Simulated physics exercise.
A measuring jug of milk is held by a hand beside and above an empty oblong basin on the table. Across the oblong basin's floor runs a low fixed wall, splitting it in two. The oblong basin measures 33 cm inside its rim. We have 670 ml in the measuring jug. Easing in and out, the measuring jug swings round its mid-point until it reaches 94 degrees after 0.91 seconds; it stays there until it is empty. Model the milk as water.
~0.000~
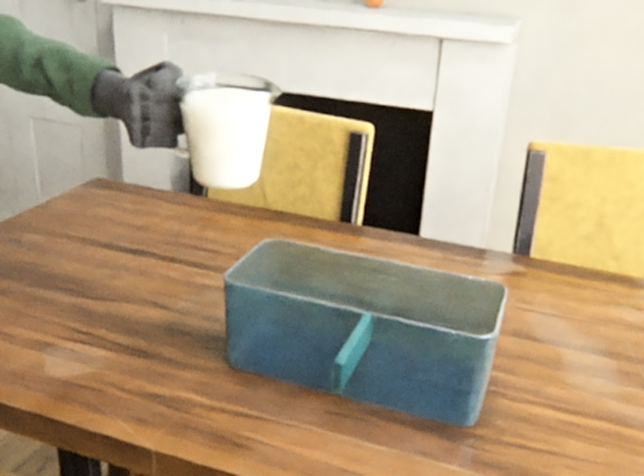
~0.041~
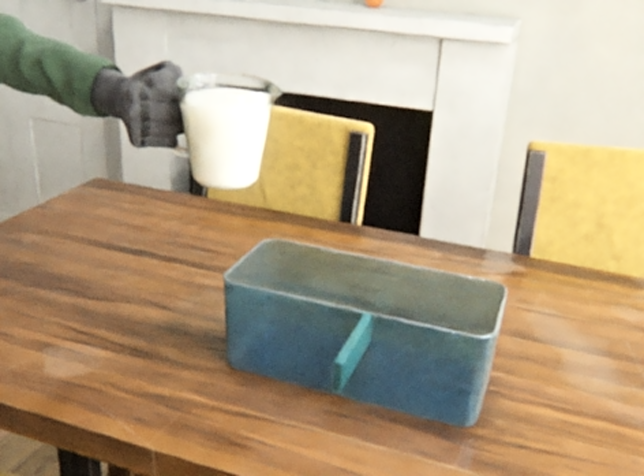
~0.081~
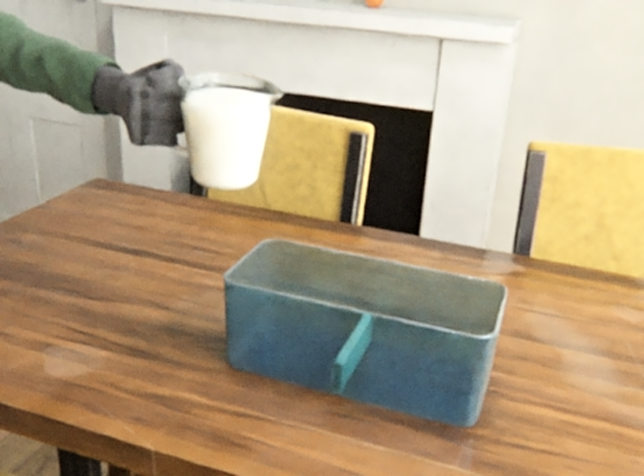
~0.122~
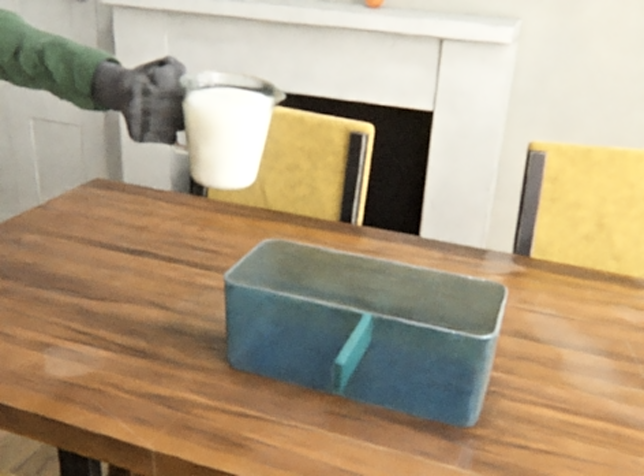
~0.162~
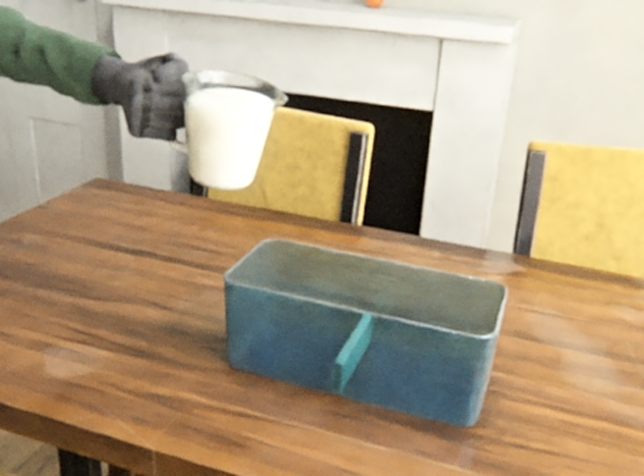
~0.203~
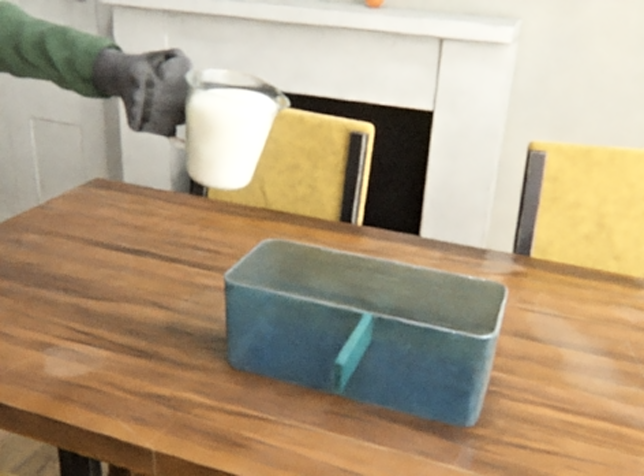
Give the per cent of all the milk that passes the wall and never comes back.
I would say 7 percent.
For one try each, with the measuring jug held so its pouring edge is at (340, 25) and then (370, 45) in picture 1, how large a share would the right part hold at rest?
It comes to 90 per cent, and then 90 per cent.
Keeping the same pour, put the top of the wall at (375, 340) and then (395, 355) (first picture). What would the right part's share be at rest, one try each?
5 per cent first, 20 per cent second.
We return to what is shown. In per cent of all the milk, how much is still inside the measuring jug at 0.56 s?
78 %.
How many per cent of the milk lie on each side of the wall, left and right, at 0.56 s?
Roughly 3 sits left and 0 sits right.
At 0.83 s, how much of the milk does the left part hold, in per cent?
Left share: Approx. 44 %.
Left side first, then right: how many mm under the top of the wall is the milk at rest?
Left roughly 14 mm; right roughly 42 mm.
Then, 0.56 s in, the tilt is 64° and 78 per cent is still to pour, 3 is left of the wall and 0 right of it.
Then, 0.83 s in, the tilt is 92° and 30 per cent is still to pour, 44 is left of the wall and 3 right of it.
Then, 1.11 s in, the tilt is 94° and 4 per cent is still to pour, 82 is left of the wall and 4 right of it.
Then, 1.41 s in, the tilt is 94° and 0 per cent is still to pour, 89 is left of the wall and 7 right of it.
Finally, 89 per cent lies left of the wall, 7 right of it and 4 outside.
